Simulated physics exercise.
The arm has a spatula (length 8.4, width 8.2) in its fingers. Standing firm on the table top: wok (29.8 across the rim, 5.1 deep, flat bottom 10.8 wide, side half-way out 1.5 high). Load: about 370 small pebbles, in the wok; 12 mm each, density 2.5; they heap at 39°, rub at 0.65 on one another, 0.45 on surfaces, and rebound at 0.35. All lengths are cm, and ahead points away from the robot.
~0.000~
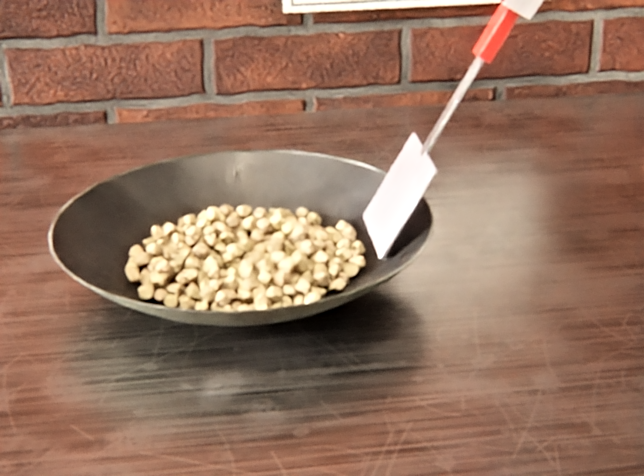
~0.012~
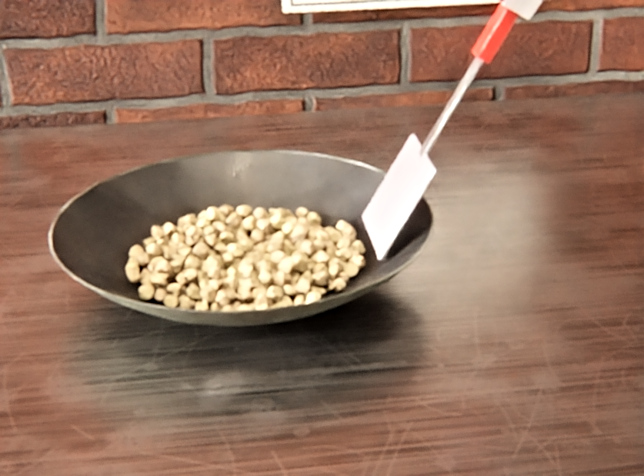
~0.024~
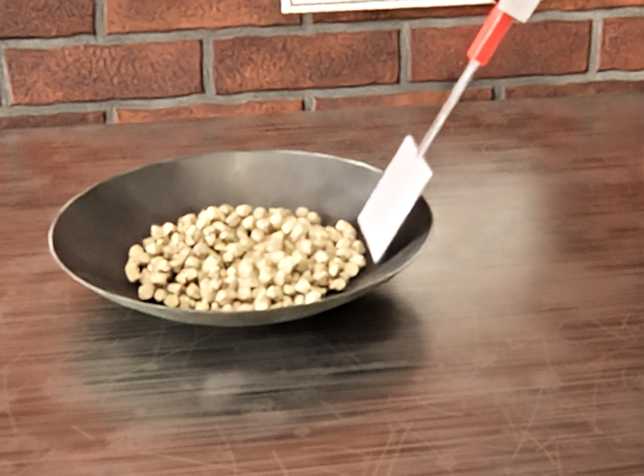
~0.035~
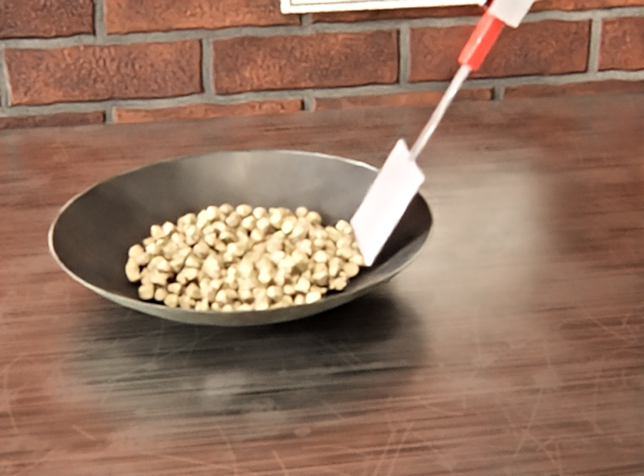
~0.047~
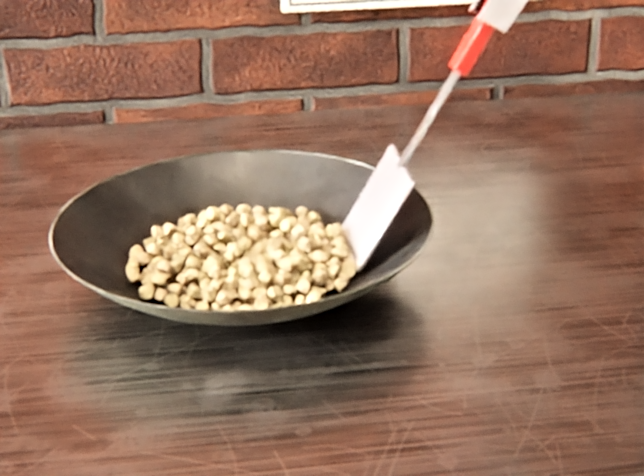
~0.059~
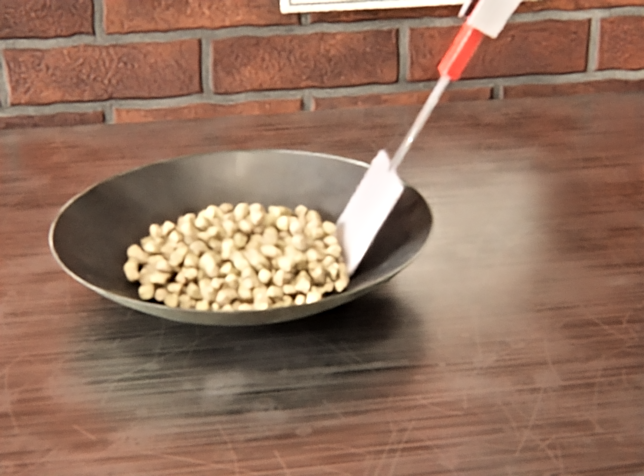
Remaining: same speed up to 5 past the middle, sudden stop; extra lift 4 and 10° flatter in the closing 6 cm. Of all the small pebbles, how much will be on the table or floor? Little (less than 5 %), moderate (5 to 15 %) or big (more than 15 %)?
A little share, less than 5 %, ends on the table or floor.
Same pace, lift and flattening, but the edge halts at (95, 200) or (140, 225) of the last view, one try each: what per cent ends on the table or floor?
Some 30 and 10 per cent.
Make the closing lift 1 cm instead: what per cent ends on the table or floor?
About 5 per cent.
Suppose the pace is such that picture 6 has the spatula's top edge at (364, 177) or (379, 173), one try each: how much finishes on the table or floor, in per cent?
Some 10 and 5 per cent.
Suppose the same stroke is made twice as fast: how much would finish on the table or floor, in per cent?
It would be near 15 per cent.
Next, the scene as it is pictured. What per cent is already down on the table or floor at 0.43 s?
Some 0 per cent.
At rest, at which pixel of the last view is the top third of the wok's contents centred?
Near (125, 243).
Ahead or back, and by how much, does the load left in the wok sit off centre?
Roughly 5.5 cm ahead.
After 0.13 s, sloping 60°, highest piece 6 above the table; 372 in the wok.
After 0.20 s, sloping 56°, highest piece 6 above the table; 372 in the wok.
After 0.43 s, sloping 50°, highest piece 8 above the table; 370 in the wok, 2 on the table or floor.
After 1.48 s, sloping 50°, highest piece 6 above the table; 370 in the wok, 2 on the table or floor.
At rest, 370 in the wok, 2 on the table or floor. That is 1 % on the table or floor.
